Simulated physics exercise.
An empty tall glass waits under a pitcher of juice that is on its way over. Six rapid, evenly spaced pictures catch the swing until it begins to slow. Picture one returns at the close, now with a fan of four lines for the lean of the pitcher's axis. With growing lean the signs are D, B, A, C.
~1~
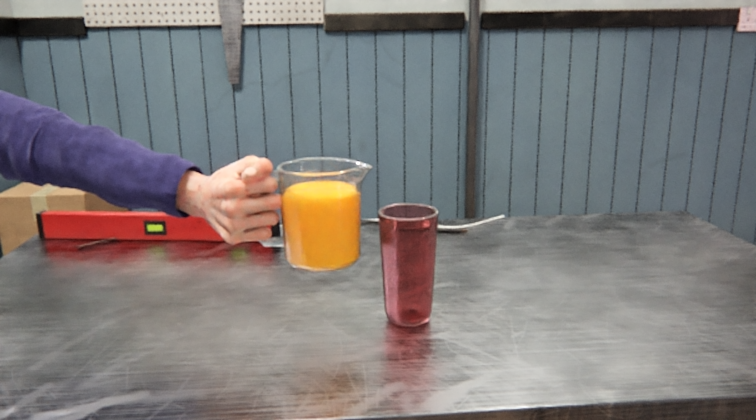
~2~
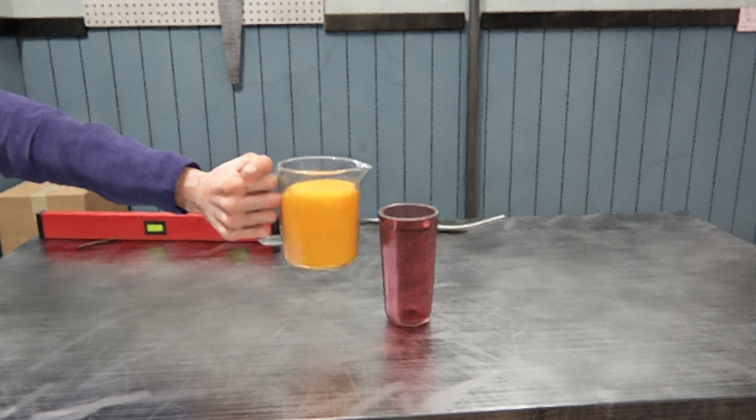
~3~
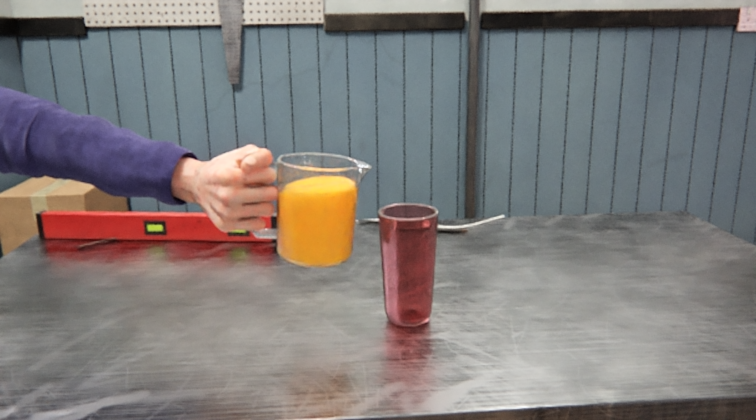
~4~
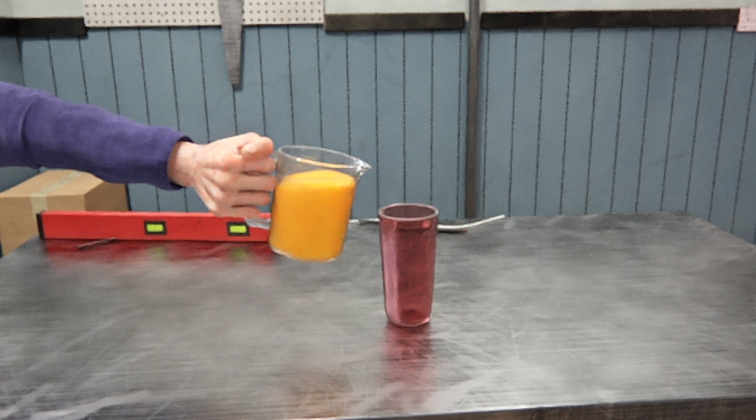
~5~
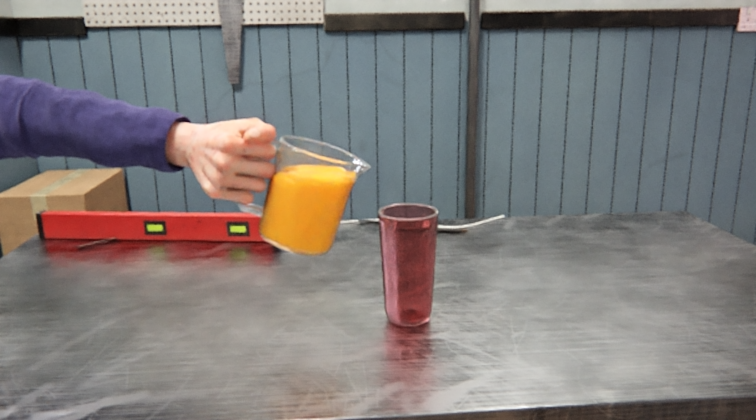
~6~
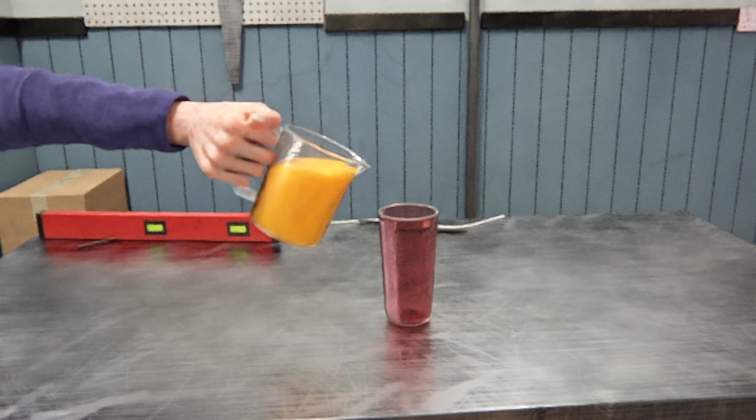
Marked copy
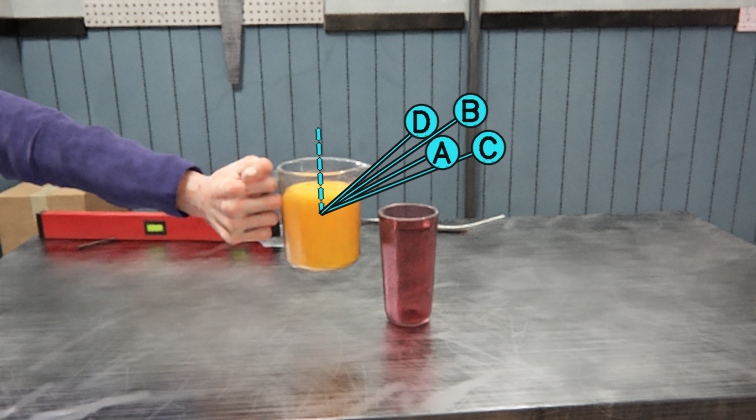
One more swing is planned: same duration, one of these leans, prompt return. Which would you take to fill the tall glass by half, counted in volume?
A is best.
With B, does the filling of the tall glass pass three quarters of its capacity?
No, less.
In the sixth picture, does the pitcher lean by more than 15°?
Yes, it does.
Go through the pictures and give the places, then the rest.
Upright, lip at (370, 167); rim of the tall glass round (408, 211); nothing has left yet, in the first picture.
Upright, lip at (370, 167); nothing has left yet, in the second picture.
Tipped about 5°, lip at (370, 167); nothing has left yet, in the third picture.
Tipped about 11°, lip at (369, 167); nothing has left yet, in the fourth picture.
Tipped about 18°, lip at (369, 167); nothing has left yet, in the fifth picture.
Tipped about 26°, lip at (369, 166); nothing has left yet, in the sixth picture.
In cyan, A at (425, 157); B at (456, 119); C at (472, 153); D at (410, 135).
If A is chosen, the tall glass ends with about 51 % of what it can hold.
If B is chosen, the tall glass ends with about 35 % of what it can hold.
If C is chosen, the tall glass ends with about 67 % of what it can hold.
If D is chosen, the tall glass ends with about 22 % of what it can hold.
